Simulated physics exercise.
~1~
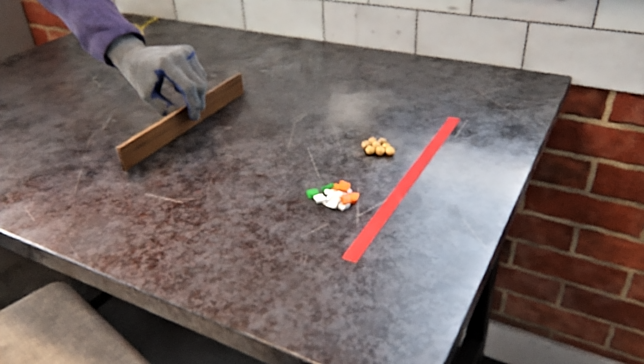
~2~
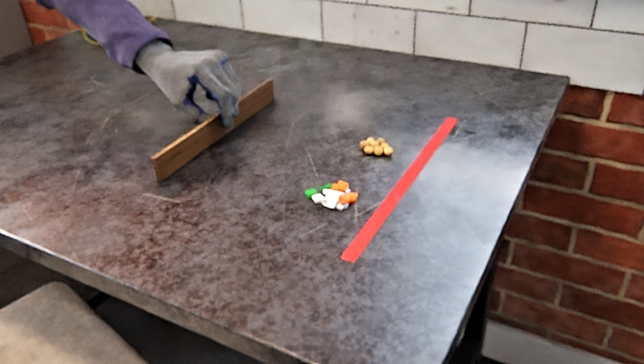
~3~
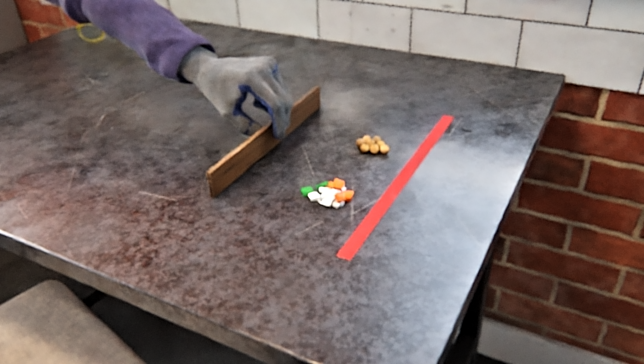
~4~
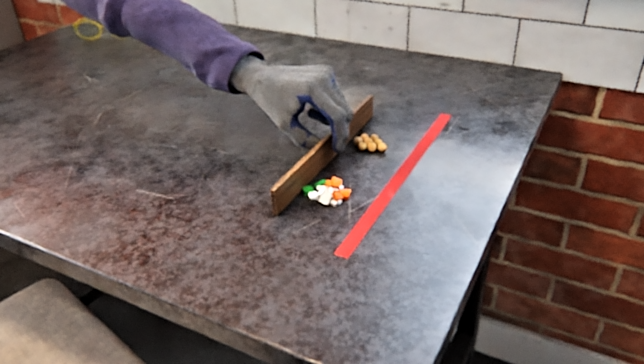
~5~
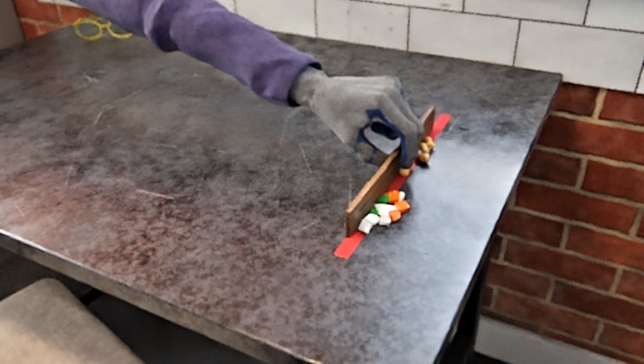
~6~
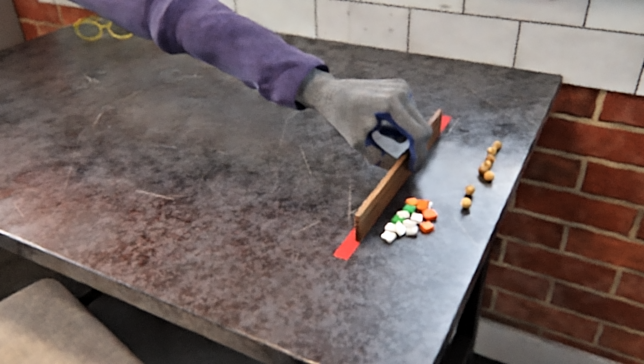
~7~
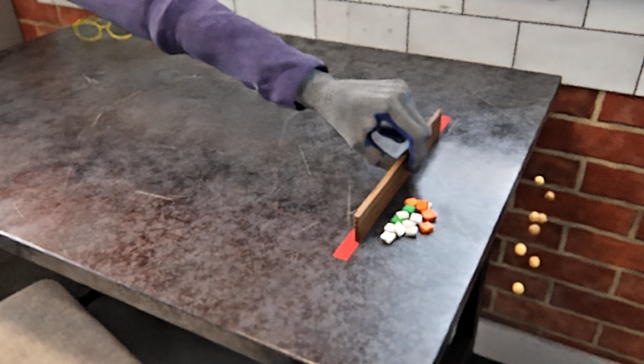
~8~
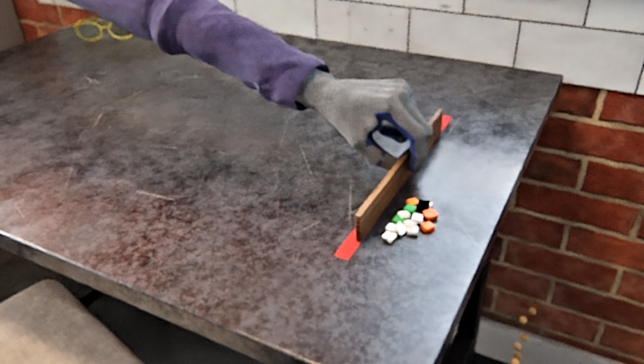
The footage shows a gloved hand sliding an upright wooden strip rightward across a table, pushing a tan batch and a white, orange and green batch until it stops at the red tape; the tan pieces roll off the edge and fall, while the multicoloured pieces stay on the table.
